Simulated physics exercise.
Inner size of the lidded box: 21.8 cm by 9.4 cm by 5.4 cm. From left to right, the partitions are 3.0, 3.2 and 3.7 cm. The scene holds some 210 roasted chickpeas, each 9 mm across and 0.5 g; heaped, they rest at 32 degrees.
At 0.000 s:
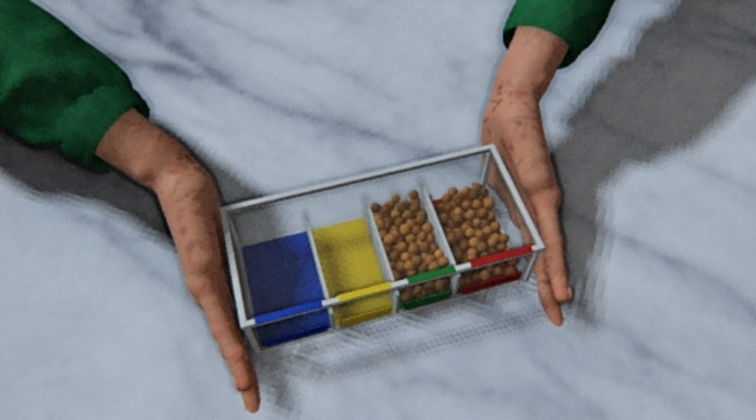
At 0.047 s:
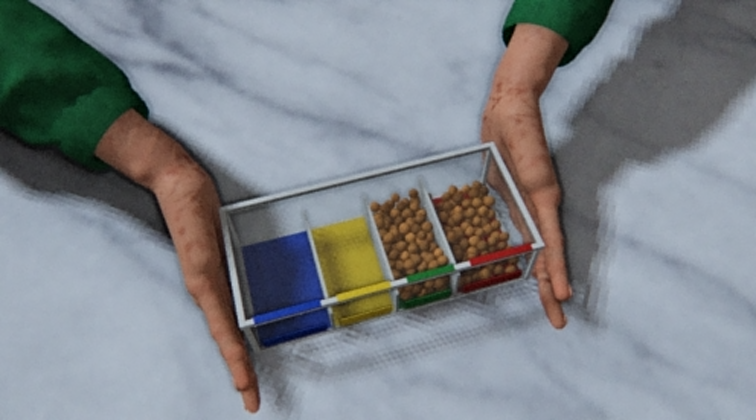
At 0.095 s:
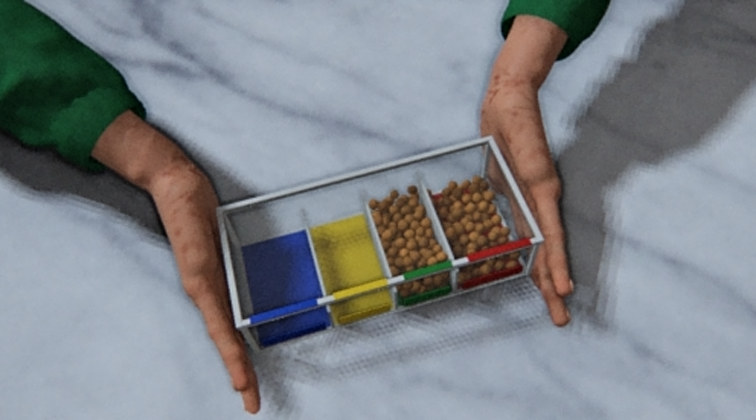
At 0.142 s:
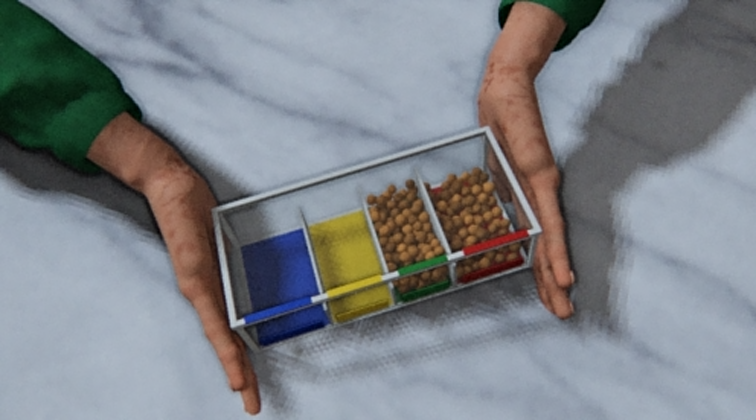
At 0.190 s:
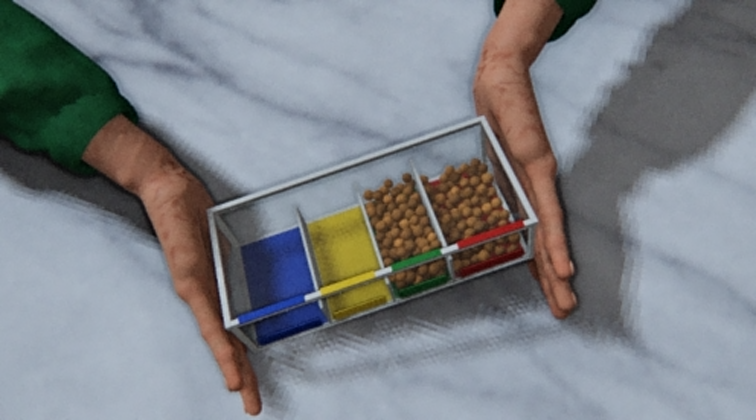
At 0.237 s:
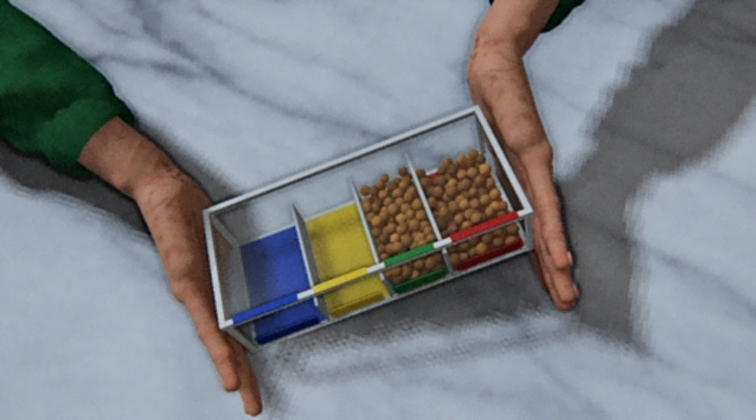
Two hands slowly tilt a clear divided box of small brown balls, raising its right side.
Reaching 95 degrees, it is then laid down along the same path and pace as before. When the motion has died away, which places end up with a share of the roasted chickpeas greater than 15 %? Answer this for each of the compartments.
Red: Clears the bar; blue: Clears the bar; green: Clears the bar; yellow: Does not clear the bar.
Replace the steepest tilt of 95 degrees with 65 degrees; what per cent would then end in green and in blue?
You'd find green with 55 % and blue with 0 %.
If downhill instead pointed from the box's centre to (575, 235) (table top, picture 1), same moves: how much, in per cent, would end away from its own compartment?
About 25 per cent.
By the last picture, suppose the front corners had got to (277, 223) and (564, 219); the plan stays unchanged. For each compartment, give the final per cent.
Final shares, in per cent - red: 55, blue: 0, green: 45, yellow: 0.
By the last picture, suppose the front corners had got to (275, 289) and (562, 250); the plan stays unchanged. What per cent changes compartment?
That would be some 15 in a hundred.
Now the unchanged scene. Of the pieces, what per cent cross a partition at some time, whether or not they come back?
About 50 %.
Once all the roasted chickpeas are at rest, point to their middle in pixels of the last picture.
I'd say roughly (382, 243).
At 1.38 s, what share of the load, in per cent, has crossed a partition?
About 15 percent.
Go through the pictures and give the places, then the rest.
Box tilt 0 degrees, front corners at (247, 322) and (537, 246); red 40 %, green 60 %, in the first picture.
Box tilt 1 degrees, front corners at (246, 322) and (537, 244), in the second picture.
Box tilt 3 degrees, front corners at (242, 322) and (536, 239), in the third picture.
Box tilt 6 degrees, front corners at (237, 322) and (534, 230), lowest corner left back, in the fourth picture.
Box tilt 10 degrees, front corners at (232, 322) and (531, 220), lowest corner left back, in the fifth picture.
Box tilt 13 degrees, front corners at (226, 323) and (525, 211), lowest corner left back; red 40 %, green 60 %. Its pace works out near 75 degrees a second, in the sixth picture.
After 1.38 s, tilt 95 degrees; red 40 %, blue 10 %, green 45 %, yellow 5 %.
Then, at 2.15 s, tilt 43 degrees; red 30 %, blue 45 %, green 25 %, yellow 5 %.
After 2.94 s, tilt 0 degrees; red 30 %, blue 45 %, green 25 %, yellow 5 %.
In the end, at 3.6 s, red 30 %, blue 45 %, green 25 %, yellow 5 %.
